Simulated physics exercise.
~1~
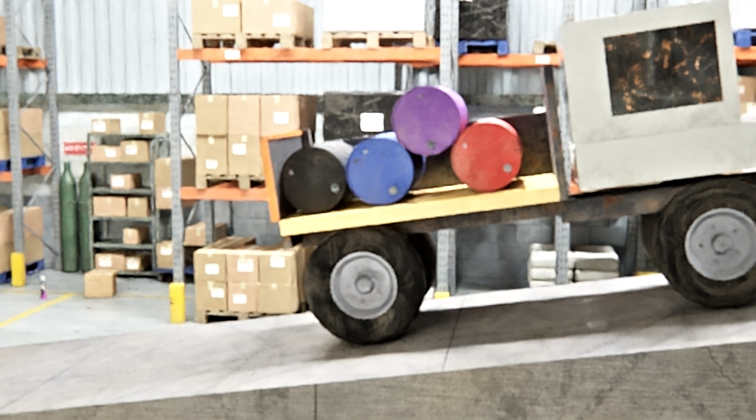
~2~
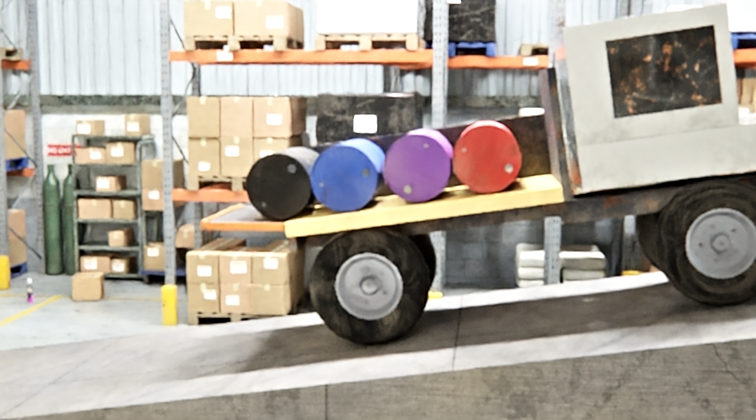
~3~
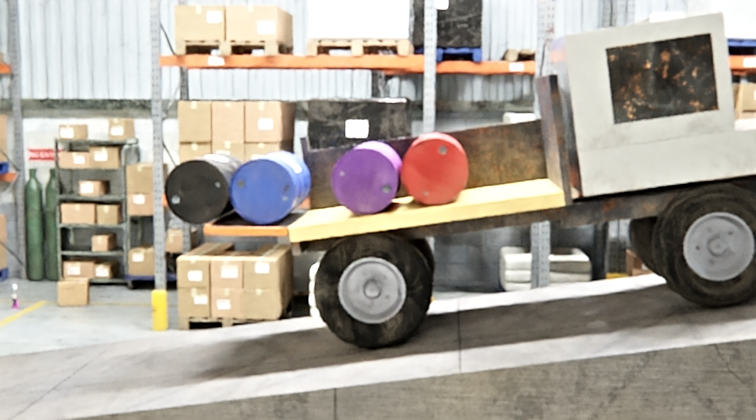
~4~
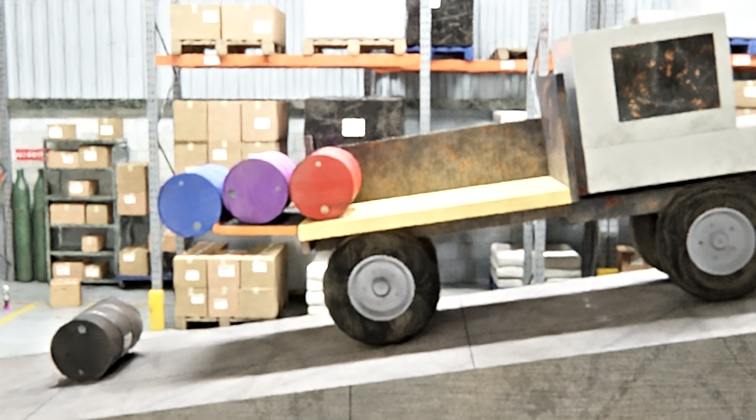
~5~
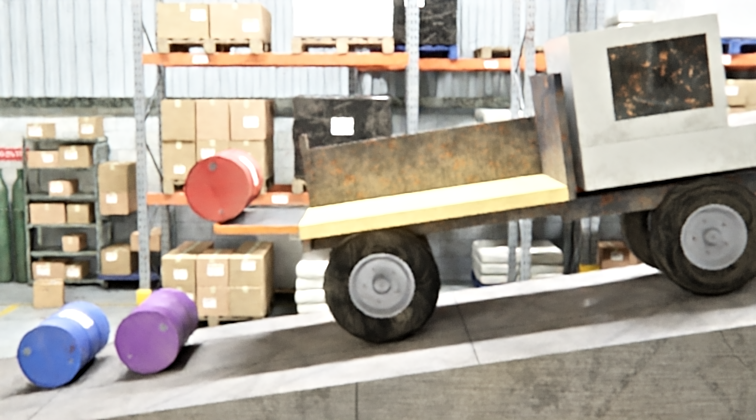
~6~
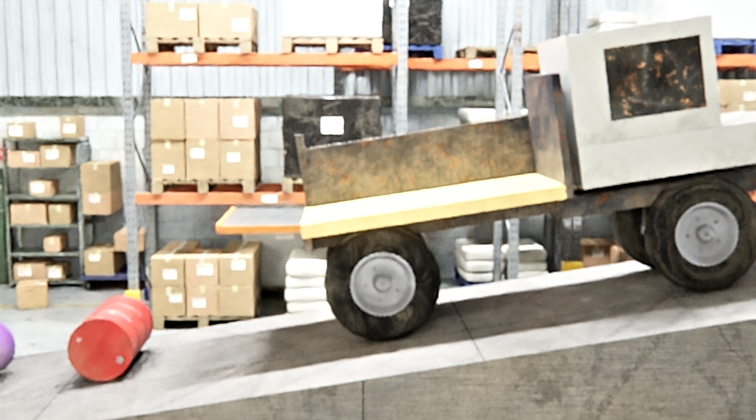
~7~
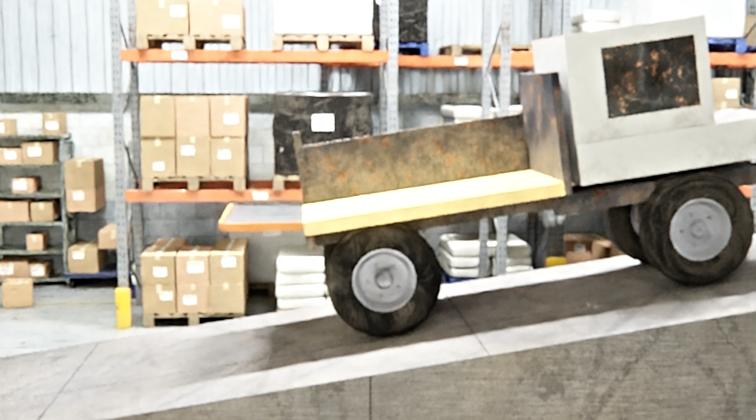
Four drums, black, blue, purple and red, rolled out of the back of a truck standing nose-up on a ramp after its tailgate dropped open, falling one after another onto the slope and rolling away left, leaving the truck bed empty.
